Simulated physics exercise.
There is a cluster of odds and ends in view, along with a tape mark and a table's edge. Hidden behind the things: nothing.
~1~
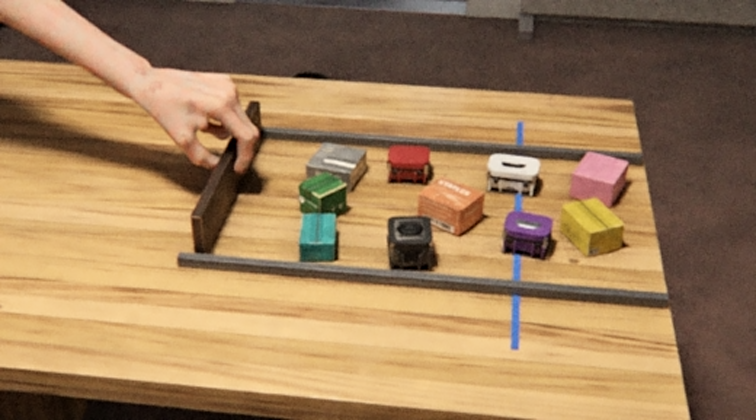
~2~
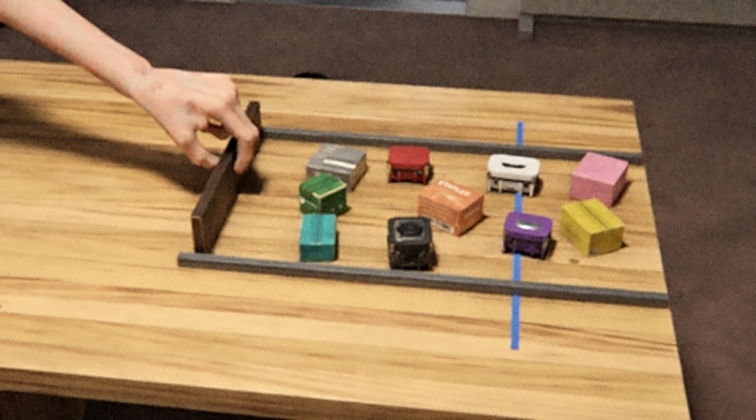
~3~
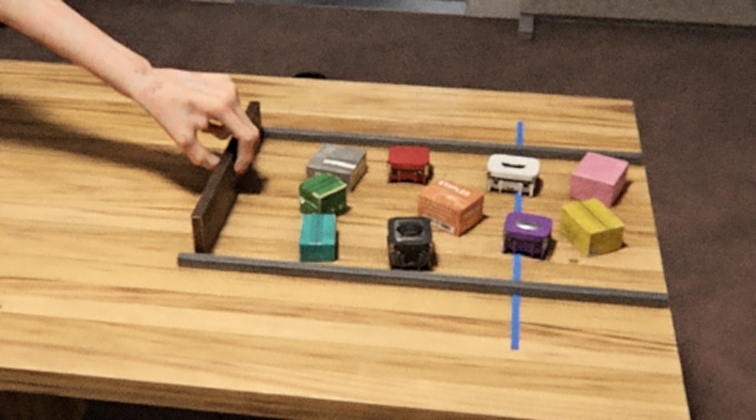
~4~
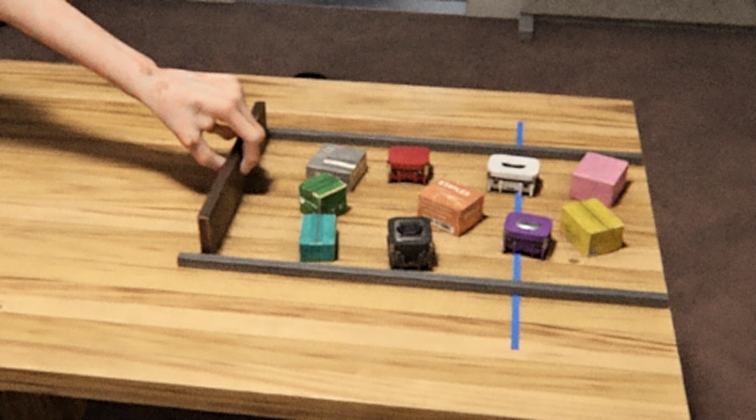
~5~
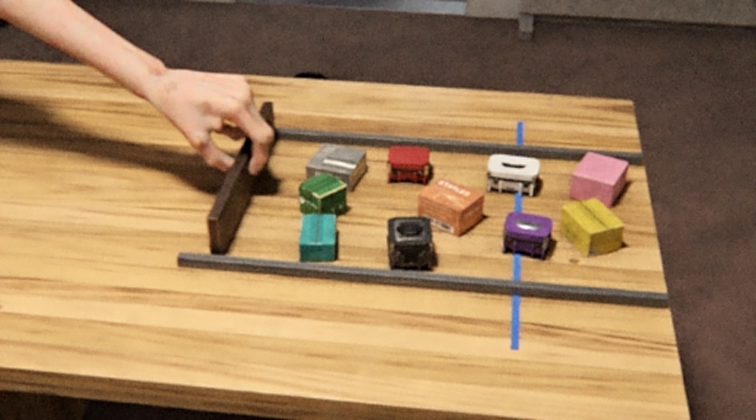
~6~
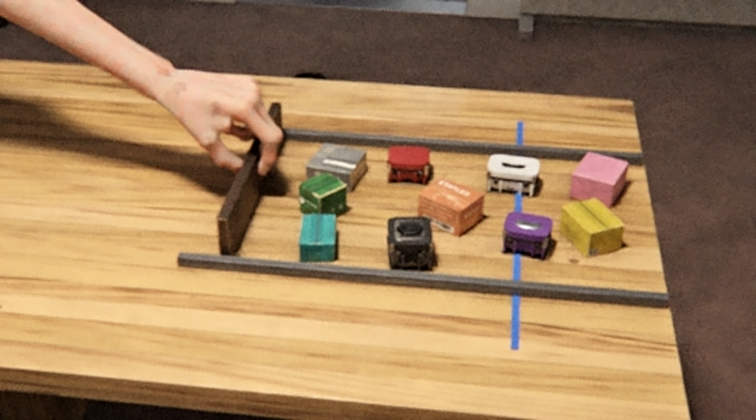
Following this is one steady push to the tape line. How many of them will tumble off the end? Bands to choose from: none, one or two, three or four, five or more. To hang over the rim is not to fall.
Final answer: One or two.
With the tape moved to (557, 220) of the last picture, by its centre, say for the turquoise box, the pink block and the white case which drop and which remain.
The turquoise box? It is safe. The pink block? It does not stay. The white case? It does not stay.
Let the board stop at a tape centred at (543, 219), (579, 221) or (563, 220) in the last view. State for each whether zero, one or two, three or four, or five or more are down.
First either one or two, next three or four, finally three to four.
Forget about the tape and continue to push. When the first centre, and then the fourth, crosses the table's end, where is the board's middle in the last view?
Near (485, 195) first, near (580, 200) second.
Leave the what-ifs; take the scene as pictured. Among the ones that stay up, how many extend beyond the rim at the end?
I'd put it at 1.
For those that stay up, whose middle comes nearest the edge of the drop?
Ending up nearest is the white case.
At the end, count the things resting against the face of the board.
3.
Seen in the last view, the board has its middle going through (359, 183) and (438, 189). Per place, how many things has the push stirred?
Counting first: 4, next 9.
Early on, none off yet; pink block at rest near (599, 179); yellow box at rest near (591, 227); purple case at rest near (527, 236).
Finally, the number that fall off is one or two; lost, pink block.
